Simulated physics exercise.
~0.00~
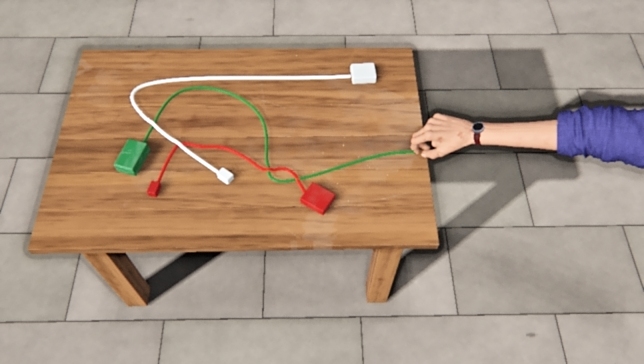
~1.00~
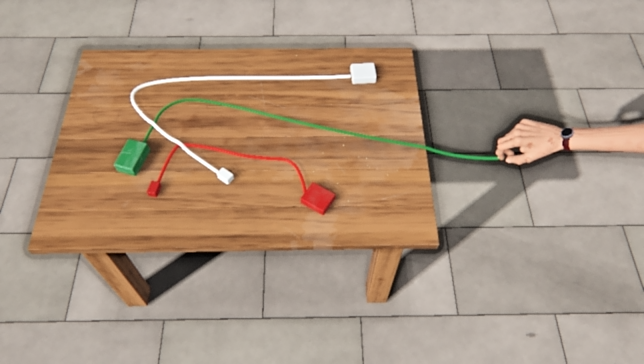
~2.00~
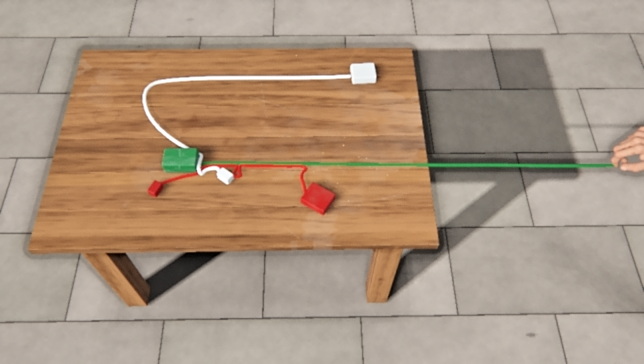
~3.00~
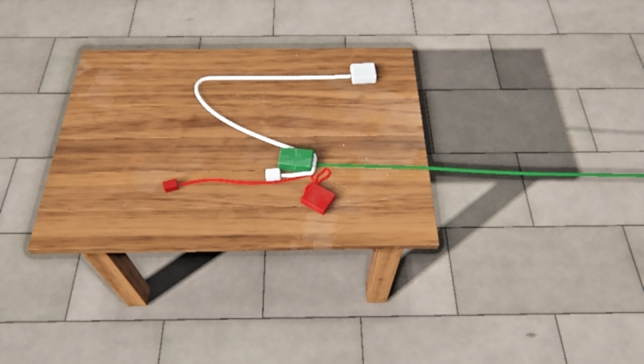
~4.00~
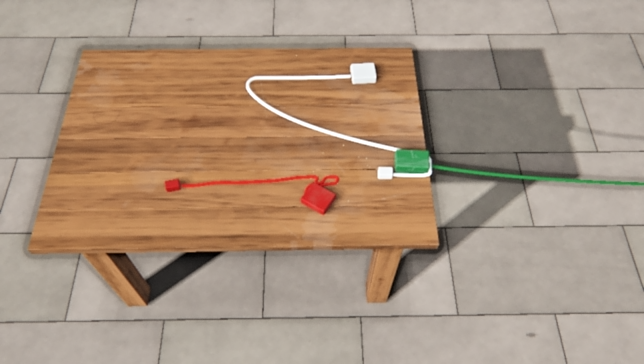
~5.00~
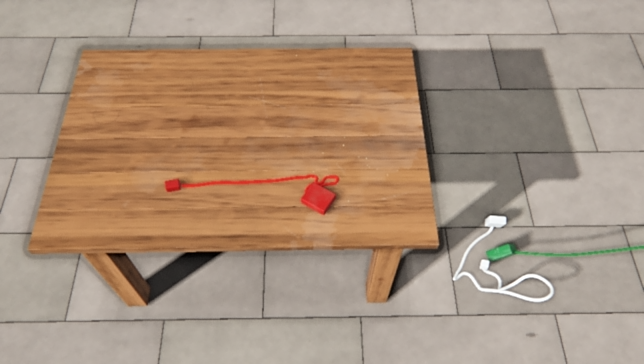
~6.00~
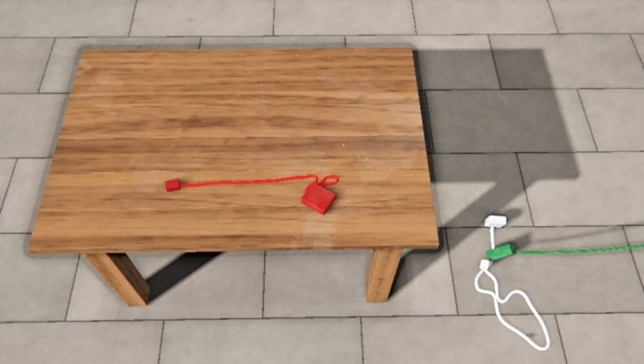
The footage shows a hand pulling a green lead off the right side of a wooden table, dragging its green charger across the top and catching the white lead, until both fall to the paving with the white charger, while the red charger and its lead remain on the table.
